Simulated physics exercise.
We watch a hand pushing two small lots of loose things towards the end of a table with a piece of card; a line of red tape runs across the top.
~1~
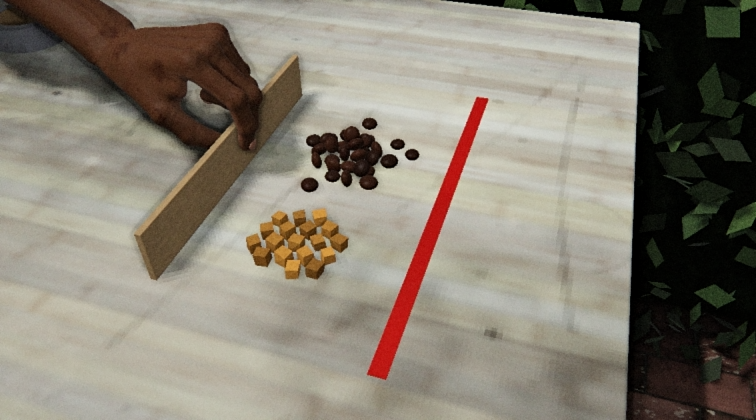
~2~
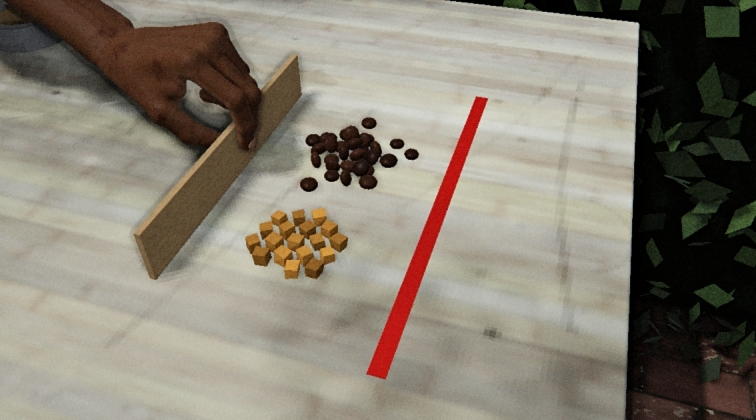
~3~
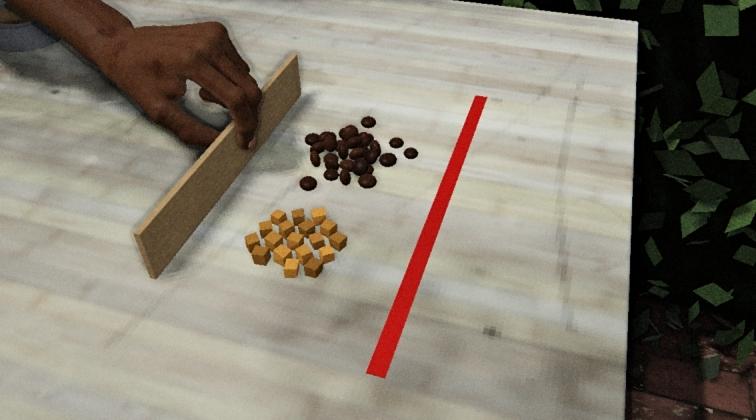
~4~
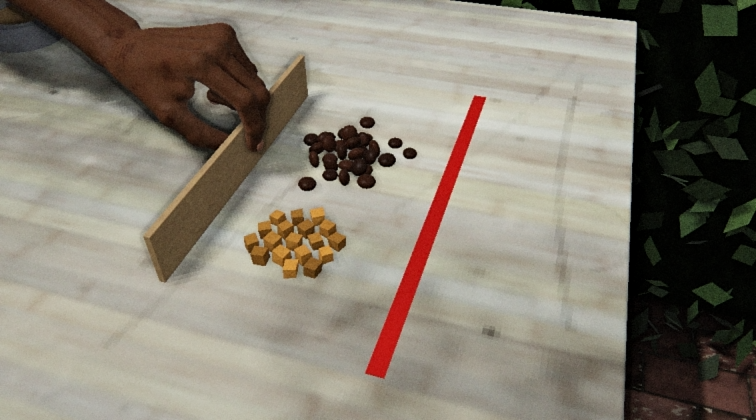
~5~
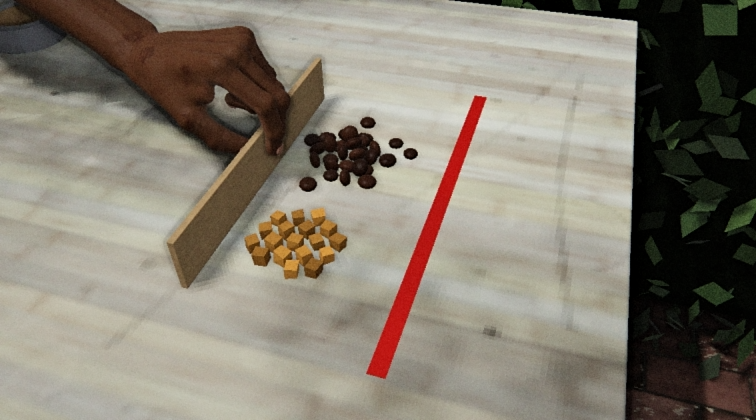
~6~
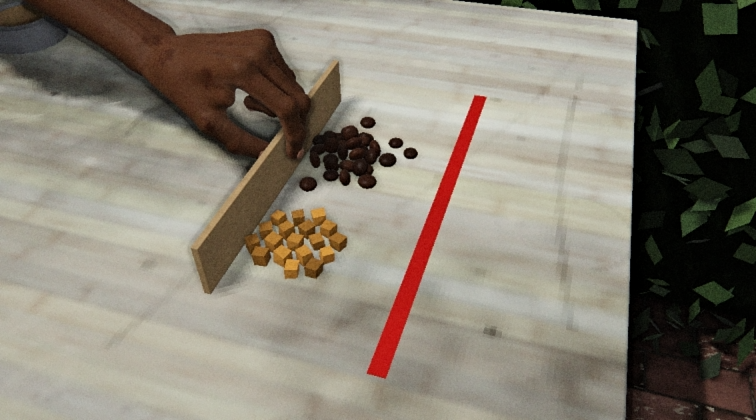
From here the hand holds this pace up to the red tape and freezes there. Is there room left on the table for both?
Front portion: Nothing comes off; back portion: Nothing comes off.
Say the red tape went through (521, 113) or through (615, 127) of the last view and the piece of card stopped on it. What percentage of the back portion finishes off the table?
The first line leaves 0 in a hundred off the table, the second 90 in a hundred.
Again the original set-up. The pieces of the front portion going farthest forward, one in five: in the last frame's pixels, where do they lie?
Look near (470, 265) in the last frame.
Then, 0.45 s later than the last frame, piece of card still moving, near (366, 152); front portion all on the table, its front near (378, 261); back portion all on the table, its front near (445, 161).
Then, 0.92 s later than the last frame, piece of card stopped at the red tape; front portion all on the table, its front near (471, 281); back portion all on the table, its front near (523, 175).
When it is over, piece of card stopped at the red tape; front portion all on the table, its front near (471, 281); back portion all on the table, its front near (523, 175).
